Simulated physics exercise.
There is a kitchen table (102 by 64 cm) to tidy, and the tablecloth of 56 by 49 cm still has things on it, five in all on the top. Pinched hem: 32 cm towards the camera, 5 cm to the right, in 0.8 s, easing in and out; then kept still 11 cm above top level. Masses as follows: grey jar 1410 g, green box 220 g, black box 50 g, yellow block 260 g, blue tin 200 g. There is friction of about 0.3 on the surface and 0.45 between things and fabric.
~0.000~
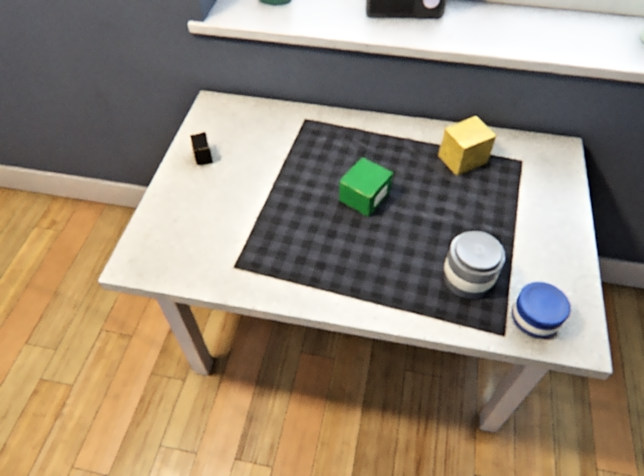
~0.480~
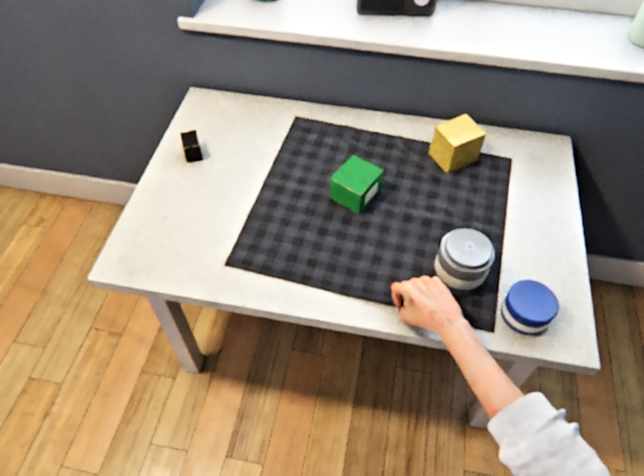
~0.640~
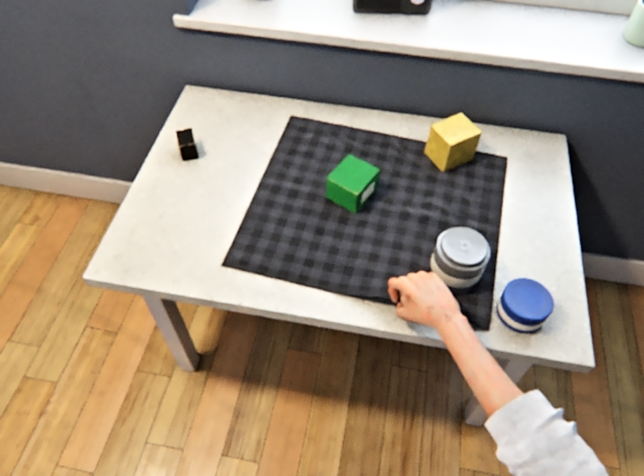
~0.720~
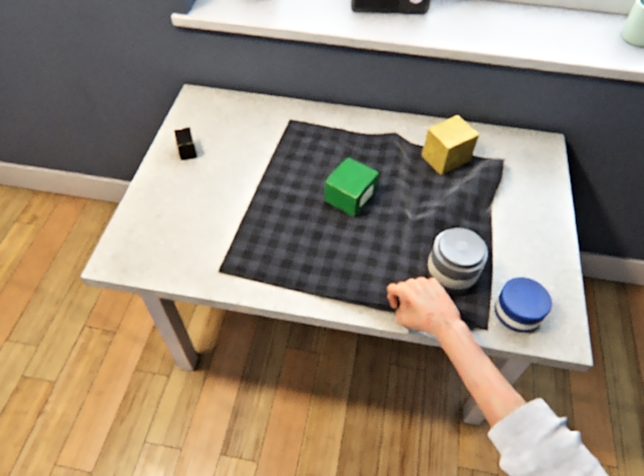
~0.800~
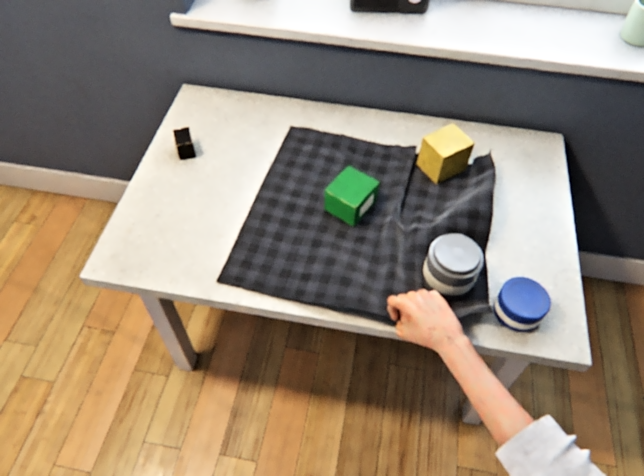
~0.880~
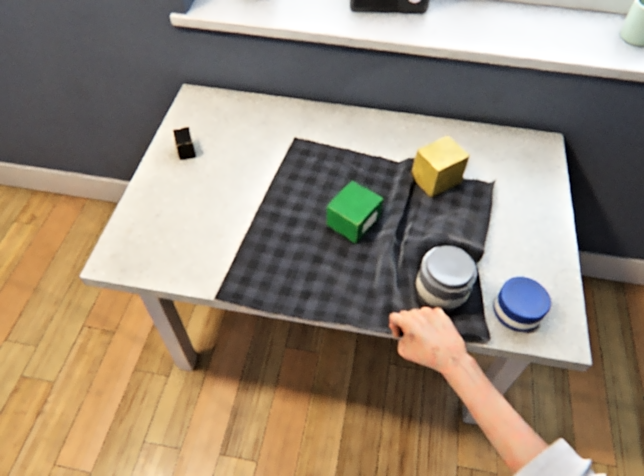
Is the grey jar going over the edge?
Yes - prediction: It ends up off.
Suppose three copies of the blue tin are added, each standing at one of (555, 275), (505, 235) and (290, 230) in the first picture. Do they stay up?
Respectively, the copies end as follows: Still in place, gone from the top, gone from the top.
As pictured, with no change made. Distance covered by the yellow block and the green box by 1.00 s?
Shift - yellow block 20 cm, green box 15 cm.
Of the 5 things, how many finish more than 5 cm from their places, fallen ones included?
3 in all.
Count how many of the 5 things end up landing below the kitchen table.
In total, 3 of the things.
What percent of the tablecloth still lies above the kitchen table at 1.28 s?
Roughly 30%.
By 1.0 s, 80 % of the tablecloth is still over the top; grey jar 14 cm off its start, yellow block 18 cm off its start, green box 17 cm off its start.
By 1.1 s, 55 % of the tablecloth is still over the top; grey jar 25 cm off its start, green box 28 cm off its start, yellow block 28 cm off its start.
By 1.3 s, 30 % of the tablecloth is still over the top; grey jar over the edge, yellow block 40 cm off its start at (434, 265), green box 40 cm off its start at (328, 337).
By 1.4 s, 0 % of the tablecloth is still over the top; grey jar over the edge, yellow block 52 cm off its start, green box over the edge.
By 3.0 s, 0 % of the tablecloth is still over the top; grey jar over the edge, yellow block over the edge, green box over the edge.
